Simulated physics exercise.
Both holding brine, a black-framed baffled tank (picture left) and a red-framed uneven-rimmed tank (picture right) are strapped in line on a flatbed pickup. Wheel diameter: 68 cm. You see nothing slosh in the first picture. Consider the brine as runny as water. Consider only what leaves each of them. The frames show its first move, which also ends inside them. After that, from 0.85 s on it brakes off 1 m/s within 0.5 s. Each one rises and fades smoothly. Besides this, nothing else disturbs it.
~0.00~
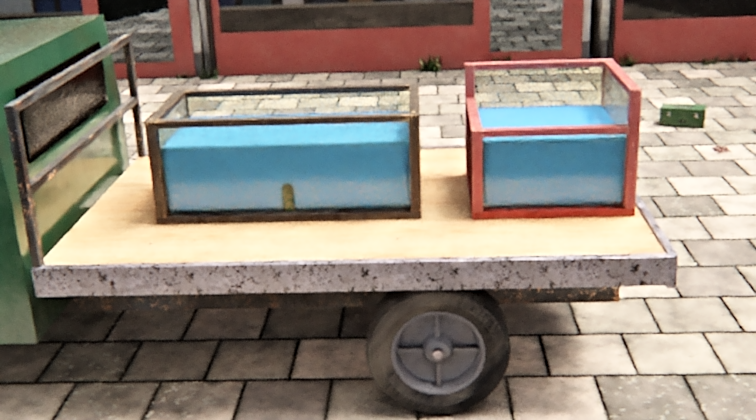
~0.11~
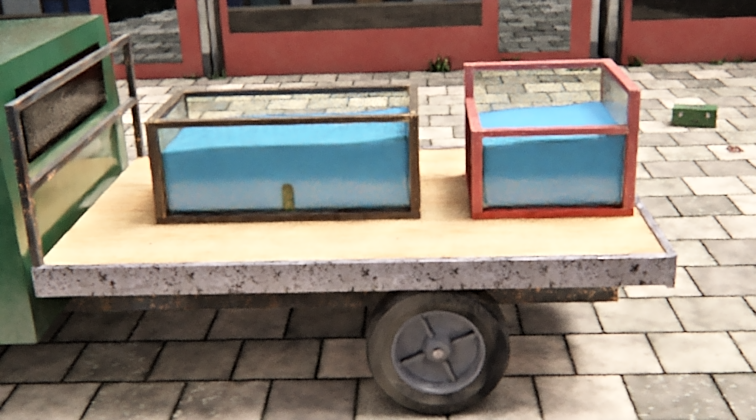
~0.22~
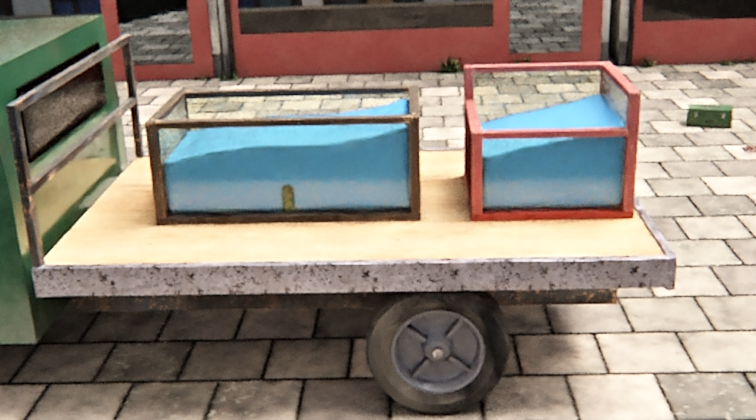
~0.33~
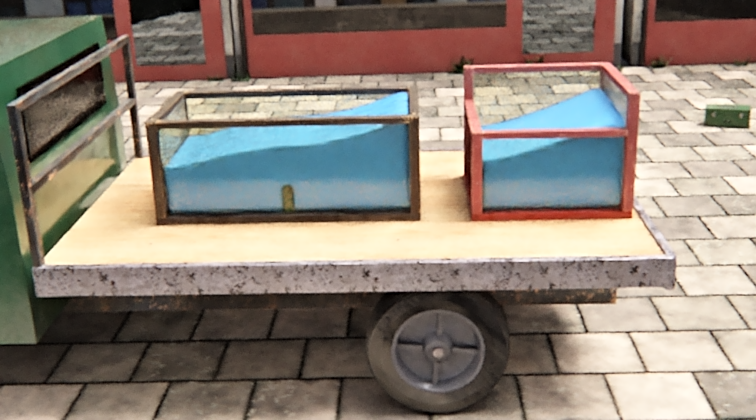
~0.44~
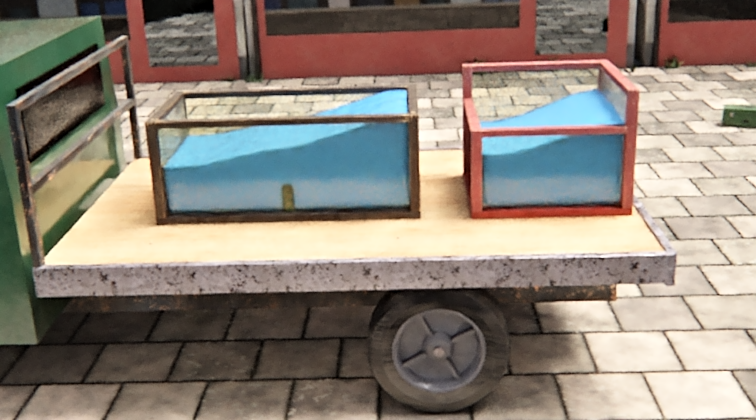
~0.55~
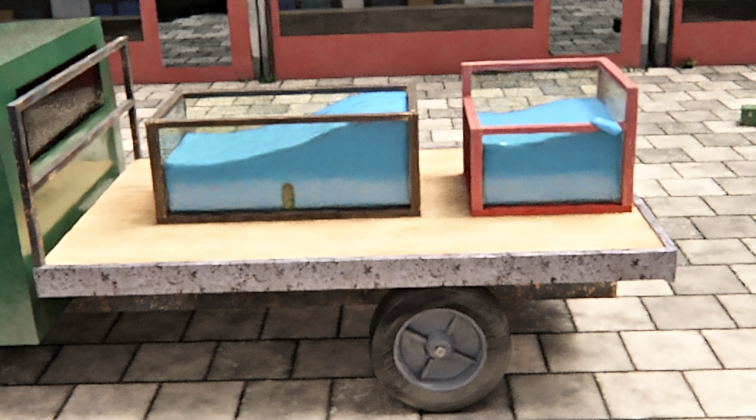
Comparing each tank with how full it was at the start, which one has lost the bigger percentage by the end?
The leftmost one.
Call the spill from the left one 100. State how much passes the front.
Close to 70 per cent goes that way.
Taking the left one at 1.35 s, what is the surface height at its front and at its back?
Close to 62 cm in front, close to 16 cm behind.
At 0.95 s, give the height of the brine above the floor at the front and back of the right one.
Front level 44 cm, back level 28 cm.
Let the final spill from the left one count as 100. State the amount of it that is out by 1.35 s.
Around 0 percent of it.
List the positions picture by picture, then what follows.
The first frame shows left tank, front level (178, 142), back level (395, 136); right tank, levels hidden; the front is on the left, levels are read along the near walls.
The second frame shows left tank, front level (178, 143), back level (395, 135); right tank, levels hidden.
The third frame shows left tank, front level (180, 155), back level (395, 124); right tank, front level (496, 150), back level (608, 121).
The fourth frame shows left tank, front level (180, 160); right tank, front level (496, 153), back level (608, 117).
The fifth frame shows left tank, front level (180, 161), back level (394, 111); right tank, front level (495, 149), back level (606, 117).
The sixth frame shows left tank, front level (180, 157); right tank, front level (495, 137).
After 0.95 s the left one has lost nothing (front 35 cm, back 35 cm); the right one has lost nothing (front 44 cm, back 29 cm).
After 1.35 s the left one has lost nothing (front 61 cm, back 16 cm); the right one has lost 1 per cent, over the front (front 41 cm, back 29 cm).
After 1.85 s the left one has lost 6 per cent, over the front, a little elsewhere (front 36 cm, back 27 cm); the right one has lost 2 per cent, over the front (front 28 cm, back 41 cm).
After 4.34 s the left one has lost 8 per cent, over the front, a little elsewhere; the right one has lost 2 per cent, over the front.
